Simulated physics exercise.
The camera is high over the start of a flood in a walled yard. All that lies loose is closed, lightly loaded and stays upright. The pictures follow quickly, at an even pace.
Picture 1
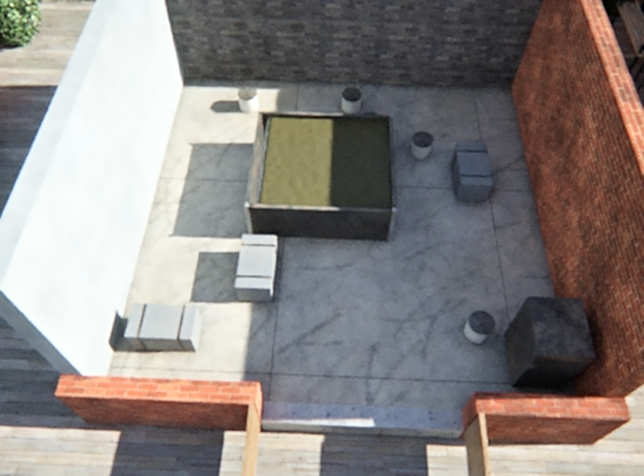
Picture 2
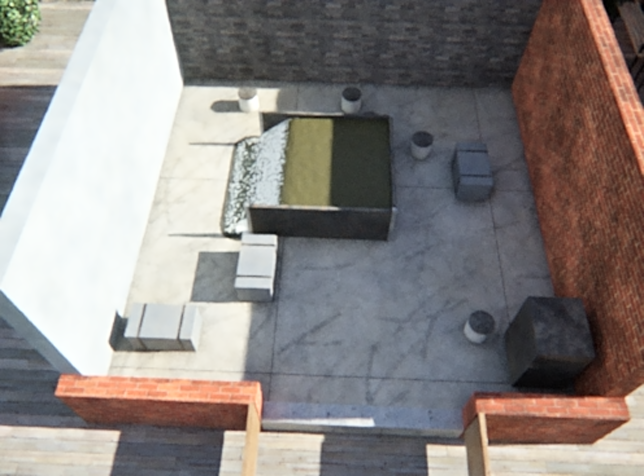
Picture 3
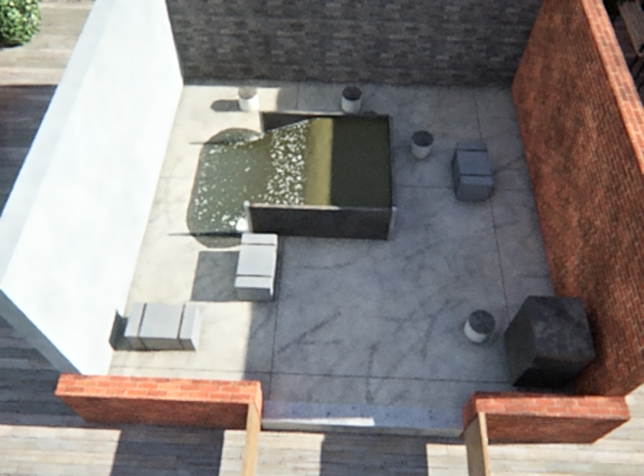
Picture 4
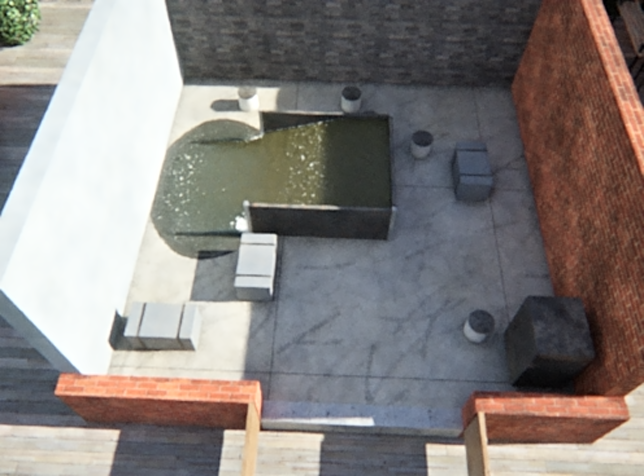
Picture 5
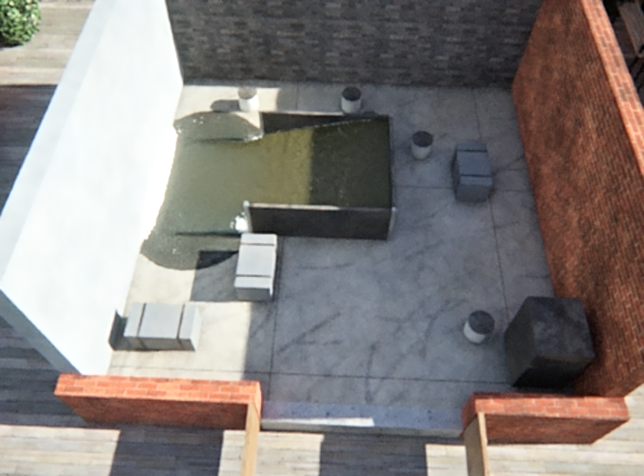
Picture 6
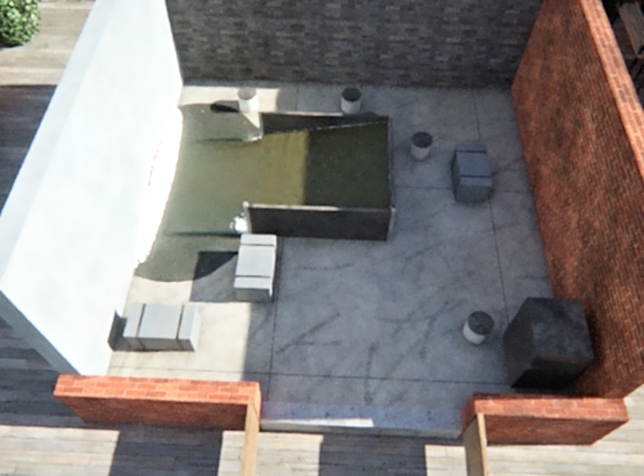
The clip opens on a walled yard seen from above, with greenish water filling a dark-walled tank among pale pails and grey blocks. The tank's left side is open as water pours out, foaming white, then spreads across the paving to the white wall, while the pails and blocks stay put.
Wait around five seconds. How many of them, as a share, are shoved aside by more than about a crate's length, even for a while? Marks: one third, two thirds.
Share: From one to two thirds.
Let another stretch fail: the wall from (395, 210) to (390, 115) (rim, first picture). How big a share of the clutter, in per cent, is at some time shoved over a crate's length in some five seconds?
About 80 per cent.
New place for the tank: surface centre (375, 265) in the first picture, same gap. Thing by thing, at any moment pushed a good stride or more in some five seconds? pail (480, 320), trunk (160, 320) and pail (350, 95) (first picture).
One after the other: Not that far, pushed that far, pushed that far.
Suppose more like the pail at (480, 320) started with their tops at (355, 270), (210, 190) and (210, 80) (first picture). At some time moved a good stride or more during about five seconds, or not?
In turn: Not that far, that far or more, yes.
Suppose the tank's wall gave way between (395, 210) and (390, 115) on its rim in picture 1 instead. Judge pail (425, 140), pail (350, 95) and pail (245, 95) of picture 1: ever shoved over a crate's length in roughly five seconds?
In turn: Shifted that much, swept aside, swept aside.
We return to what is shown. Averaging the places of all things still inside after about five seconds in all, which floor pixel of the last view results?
Near (432, 203).
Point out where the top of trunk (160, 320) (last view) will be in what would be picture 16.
Around (193, 350).
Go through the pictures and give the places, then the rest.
In the first frame, a pail at (482, 322) rests on the ground; a pail at (247, 93), on the bottom; 0 of 8 have shifted.
In the second frame, a pail at (482, 322), on the bottom; a pail at (247, 92), on the bottom; 0 of 8 have shifted.
In the third frame, a pail at (482, 322) rests on the ground; a pail at (247, 92) rests on the ground; 0 of 8 have shifted.
In the fourth frame, a pail at (482, 321) rests on the ground; a pail at (247, 92), on the bottom; 0 of 8 have shifted.
In the fifth frame, a pail at (481, 322) rests on the ground; a pail at (247, 92) rests on the ground; 0 of 8 have shifted.
In the sixth frame, a pail at (481, 323), on the bottom; a pail at (247, 92), on the bottom; 0 of 8 have shifted.
A moment on, 0 of 8 are well off their spots; 0 afloat.
Next, 1 of 8 are well off their spots; 0 afloat.
Later, 4 of 8 are well off their spots; 0 afloat.
In the end, 4 of 8 are well off their spots, and 4 have been at some point; 1 afloat.
